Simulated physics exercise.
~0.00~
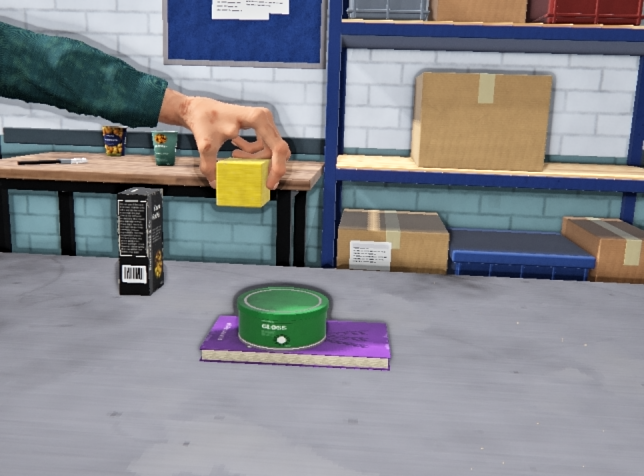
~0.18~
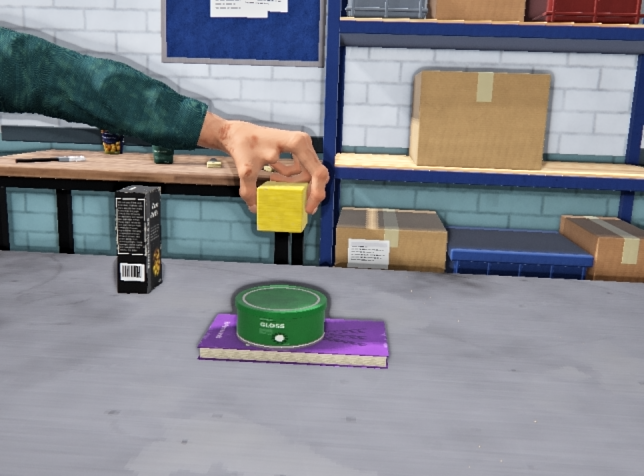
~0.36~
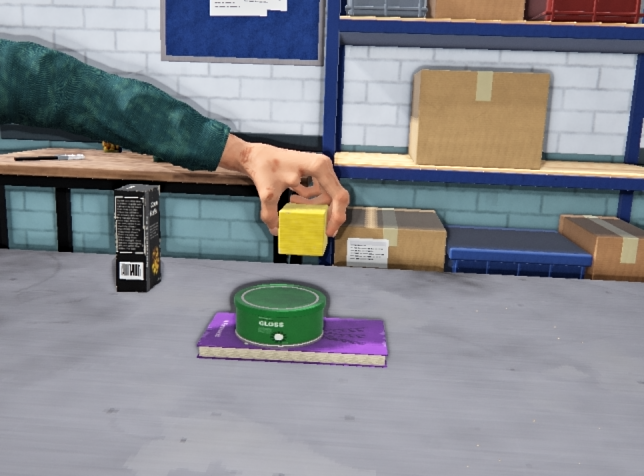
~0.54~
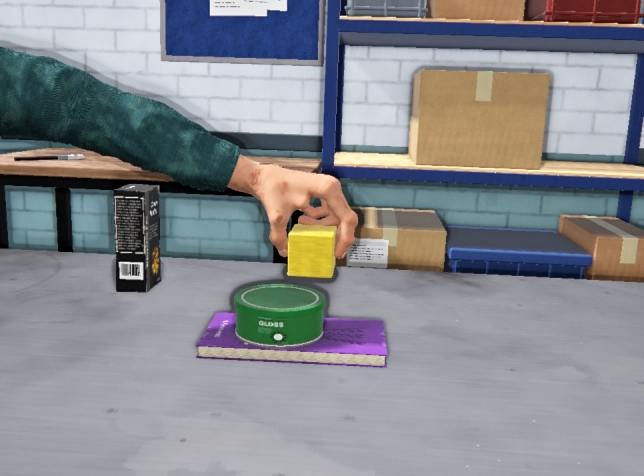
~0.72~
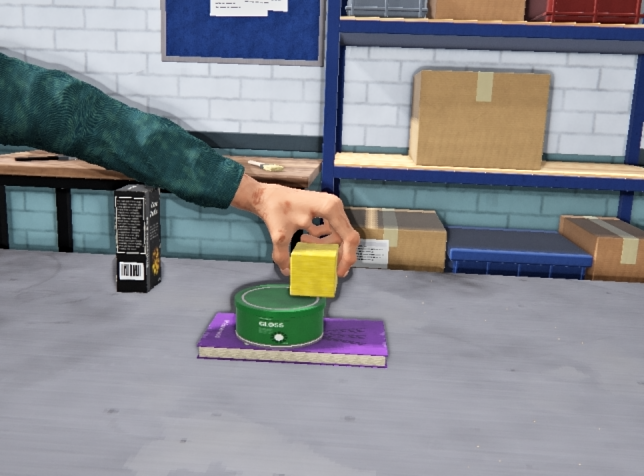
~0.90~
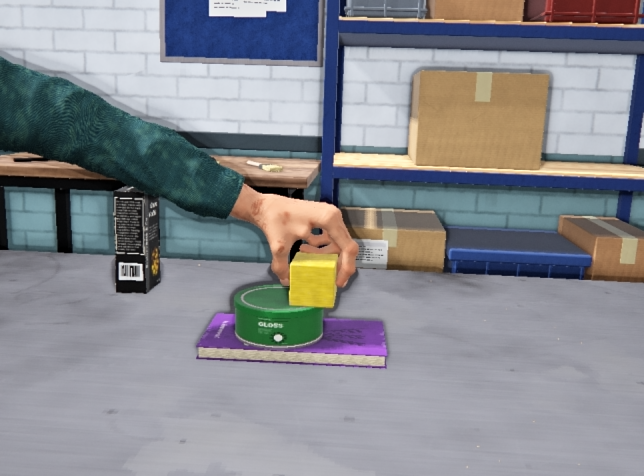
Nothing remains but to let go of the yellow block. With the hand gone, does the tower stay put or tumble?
The tower stays put.
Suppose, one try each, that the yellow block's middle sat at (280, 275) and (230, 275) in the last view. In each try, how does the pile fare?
Try one: Stable. Try two: Collapse.
By 1.70 s, all is still.
By 2.60 s, yellow block resting near (314, 280).
When it is over (4.0 s), all 4 as before. End places, in pixels of the last picture, yellow block near (314, 280). The pile holds.
